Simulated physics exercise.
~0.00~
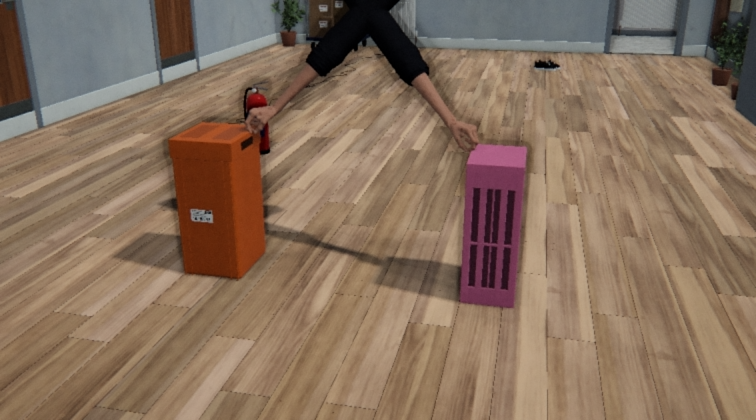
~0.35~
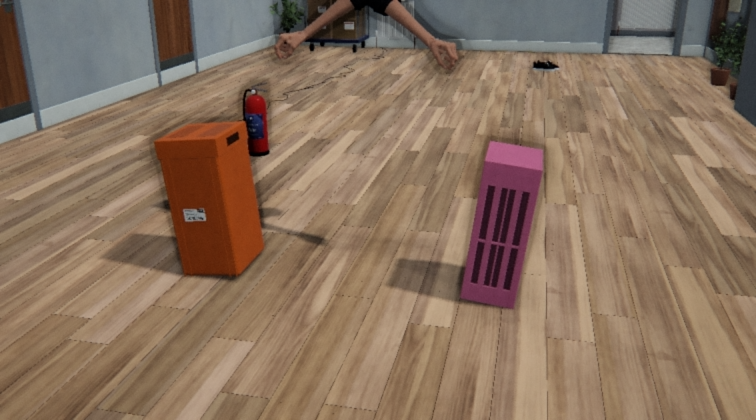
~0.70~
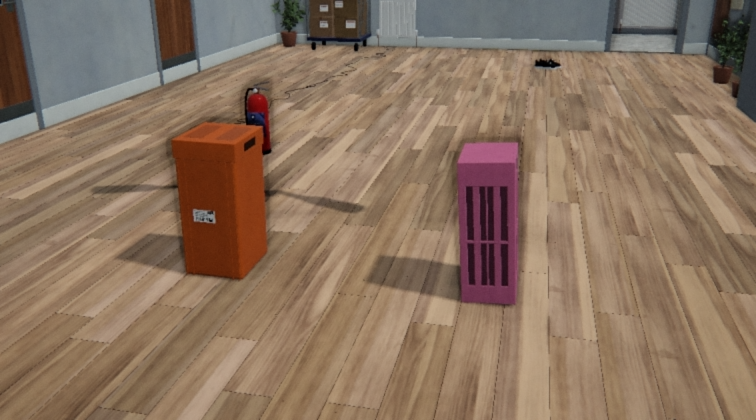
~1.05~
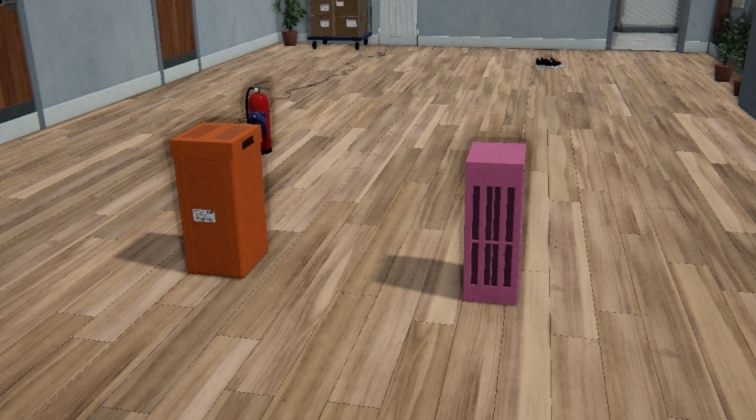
In a wood-floored room, hands release an orange bin and pink box, which rock and settle upright.
